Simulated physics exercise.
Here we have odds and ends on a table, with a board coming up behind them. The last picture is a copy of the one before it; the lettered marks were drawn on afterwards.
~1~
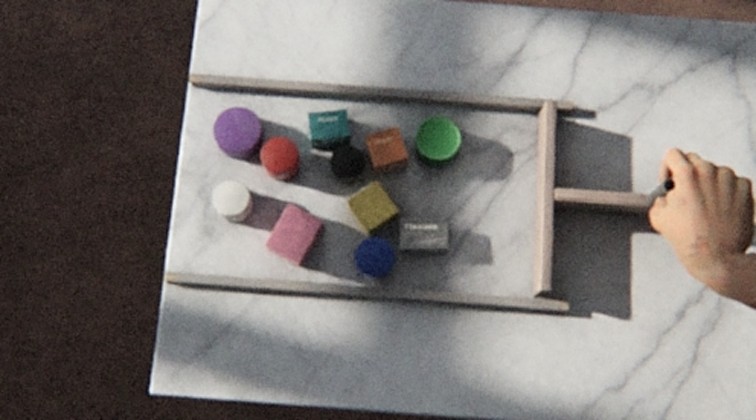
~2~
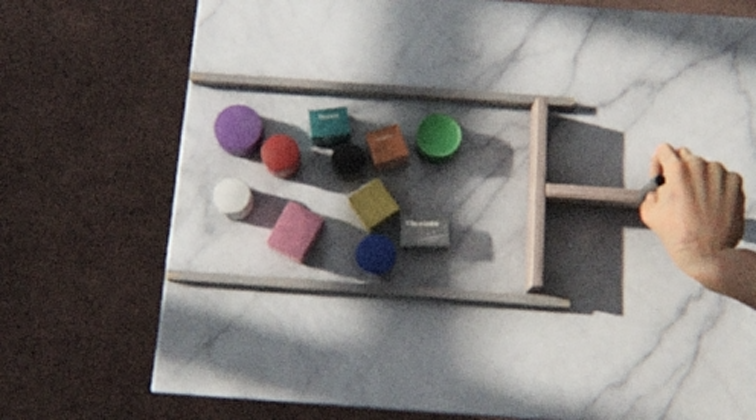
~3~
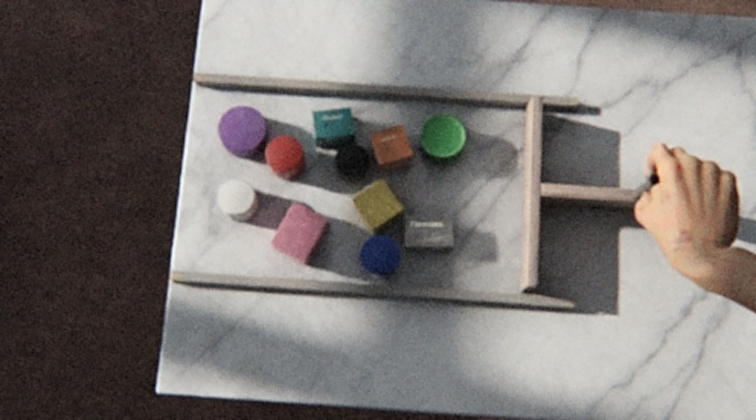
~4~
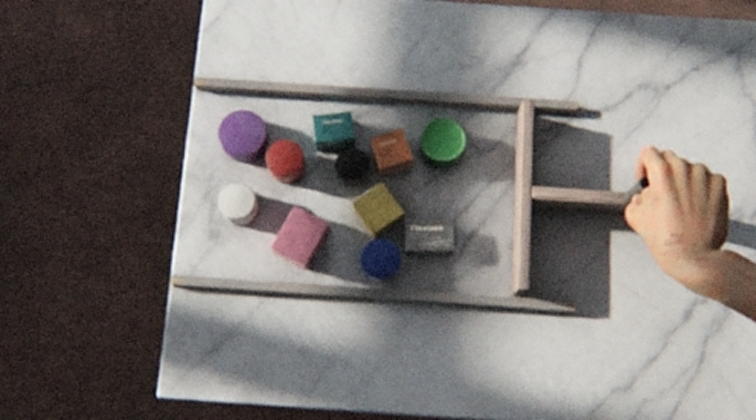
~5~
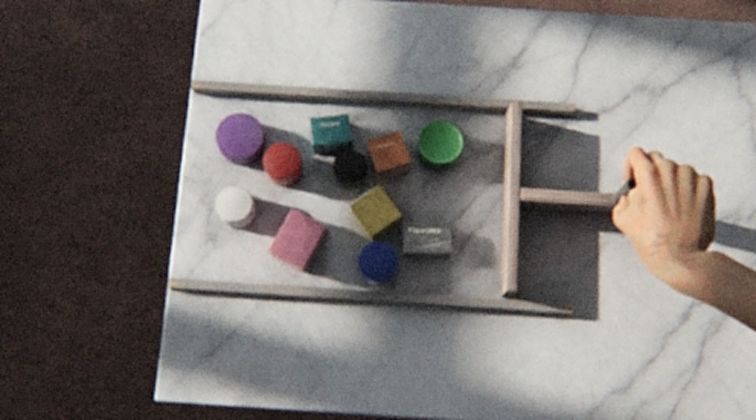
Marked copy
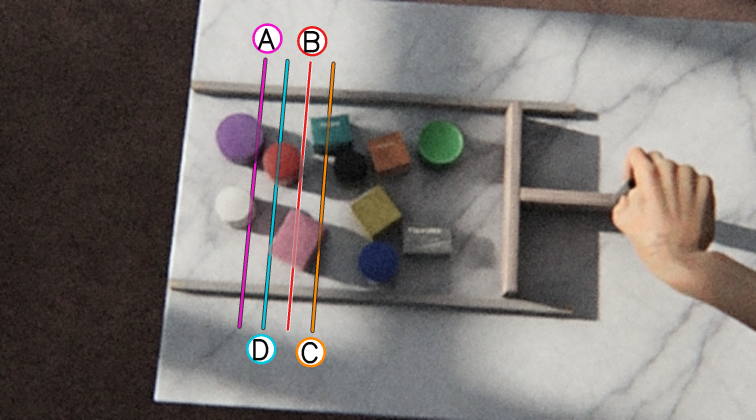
The footage shows small colourful tins, blocks and pots scattered between two rails on a marble table, while a hand at the right slowly pushes a wooden board by its handle leftward, narrowing the gap to the unmoved objects.
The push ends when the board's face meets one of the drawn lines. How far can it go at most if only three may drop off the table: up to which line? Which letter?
It should halt at A.
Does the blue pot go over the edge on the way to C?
By then, no.
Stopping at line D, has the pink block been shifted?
By then, yes.
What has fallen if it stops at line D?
It is the purple tin.
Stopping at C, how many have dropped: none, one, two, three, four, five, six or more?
In all, none.
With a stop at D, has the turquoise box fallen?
No.
On the marked copy, A at (253, 188); B at (300, 191); C at (323, 193); D at (276, 190).
With A. Early on, board (420, 188); blue pot (366, 271); black pot (327, 177).
Further on, board (327, 182); white tin (219, 203); purple tin (229, 136).
At the end, board (254, 177); white tin over the edge; purple tin over the edge; three fallen.
As for the rest, B is within the limit but short; C is within the limit but short; D is within the limit but short.
